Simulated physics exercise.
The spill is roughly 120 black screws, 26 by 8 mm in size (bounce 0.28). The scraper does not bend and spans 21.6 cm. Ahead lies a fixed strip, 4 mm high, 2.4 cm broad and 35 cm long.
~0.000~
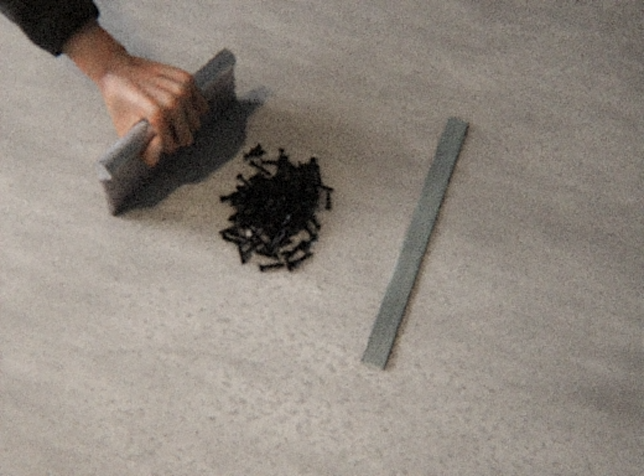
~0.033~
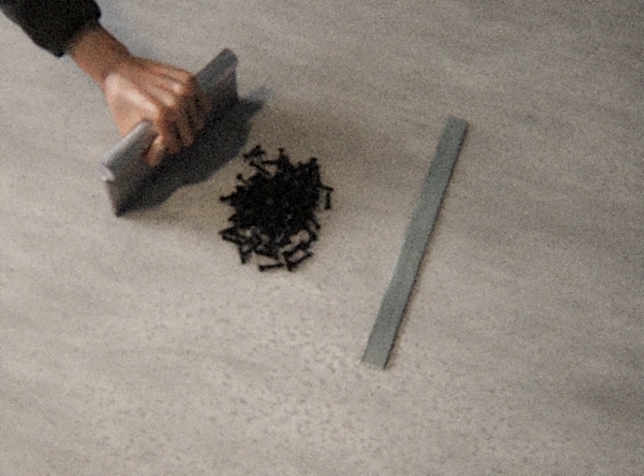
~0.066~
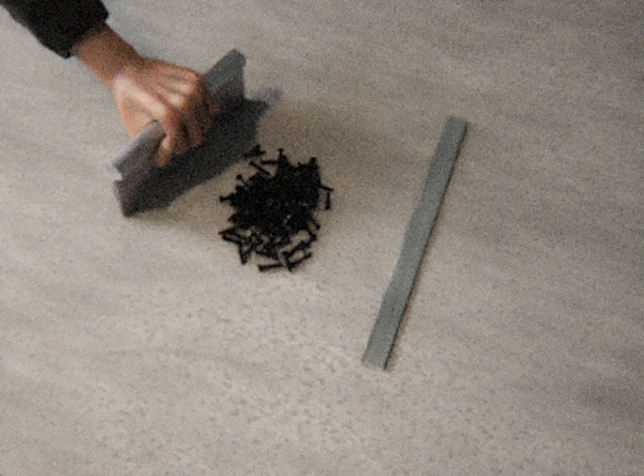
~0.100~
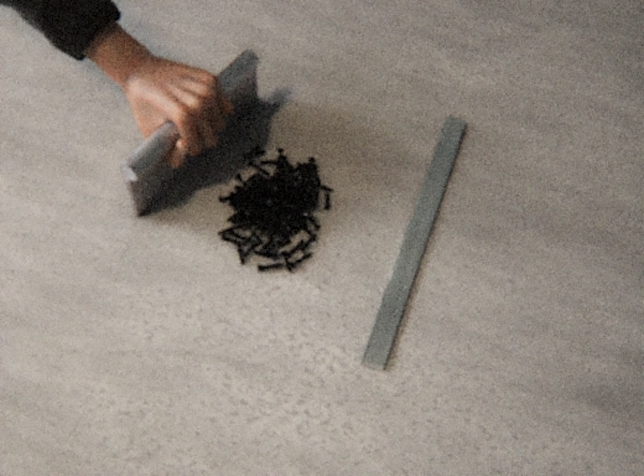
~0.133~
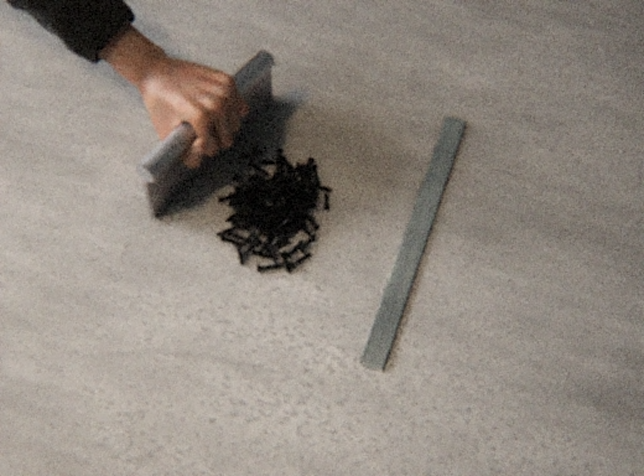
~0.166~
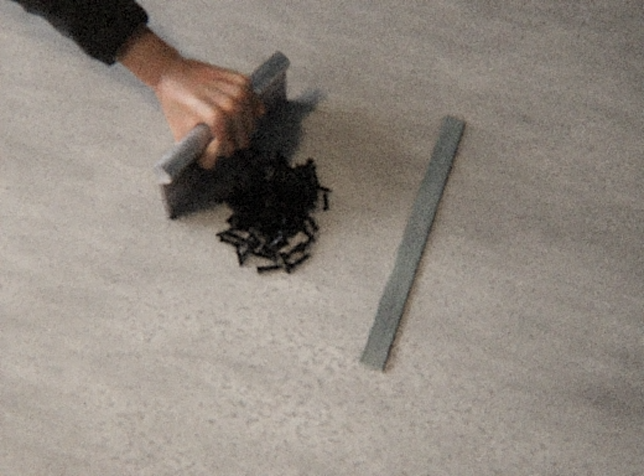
A hand in a dark sleeve gripped a gray scraper and slid it a short way right across a pale surface, up close to a pile of black screws, while a greenish strip lay still beyond.
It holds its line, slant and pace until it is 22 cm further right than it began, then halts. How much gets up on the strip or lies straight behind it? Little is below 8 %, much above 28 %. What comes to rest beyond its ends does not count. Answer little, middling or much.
On or straight behind the strip: Little.
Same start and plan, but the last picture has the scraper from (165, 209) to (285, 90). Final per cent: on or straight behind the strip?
Over 5.
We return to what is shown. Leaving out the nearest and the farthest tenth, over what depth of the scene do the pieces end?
Some 12 cm.
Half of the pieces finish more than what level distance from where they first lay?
About 10 cm.
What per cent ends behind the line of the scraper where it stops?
About 25 per cent.
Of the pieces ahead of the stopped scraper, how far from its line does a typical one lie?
About 3 cm.
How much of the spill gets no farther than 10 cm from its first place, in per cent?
About 65 per cent.
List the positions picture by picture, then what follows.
The first frame shows scraper from (106, 184) to (230, 70); moved 0.0 cm; pieces shifted so far, 0; middle of the spill at (273, 203); strip at (419, 231).
The second frame shows scraper from (108, 184) to (232, 70); moved 0.3 cm; pieces shifted so far, 0; middle of the spill at (272, 203).
The third frame shows scraper from (117, 185) to (240, 70); moved 1.2 cm; pieces shifted so far, 0; middle of the spill at (272, 203).
The fourth frame shows scraper from (131, 185) to (253, 71); moved 2.8 cm; pieces shifted so far, 0; middle of the spill at (272, 203).
The fifth frame shows scraper from (148, 186) to (268, 71); moved 4.7 cm; pieces shifted so far, 0; middle of the spill at (271, 203).
The sixth frame shows scraper from (164, 188) to (282, 72); moved 6.5 cm; pieces shifted so far, 0; middle of the spill at (270, 204); strip at (416, 232). Its speed is about 0.56 m/s, heading 20 degrees away from the viewer.
Then, at 0.36 s, scraper 17 cm from its start, spill 13 cm wide; elsewhere 100 %.
Then, at 0.55 s, scraper 23 cm from its start, spill 15 cm wide; elsewhere 100 %.
After 0.72 s, scraper 23 cm from its start, spill 15 cm wide; elsewhere 100 %.
At rest (1.1 s), on or straight behind the strip 0 %, elsewhere 100 %.
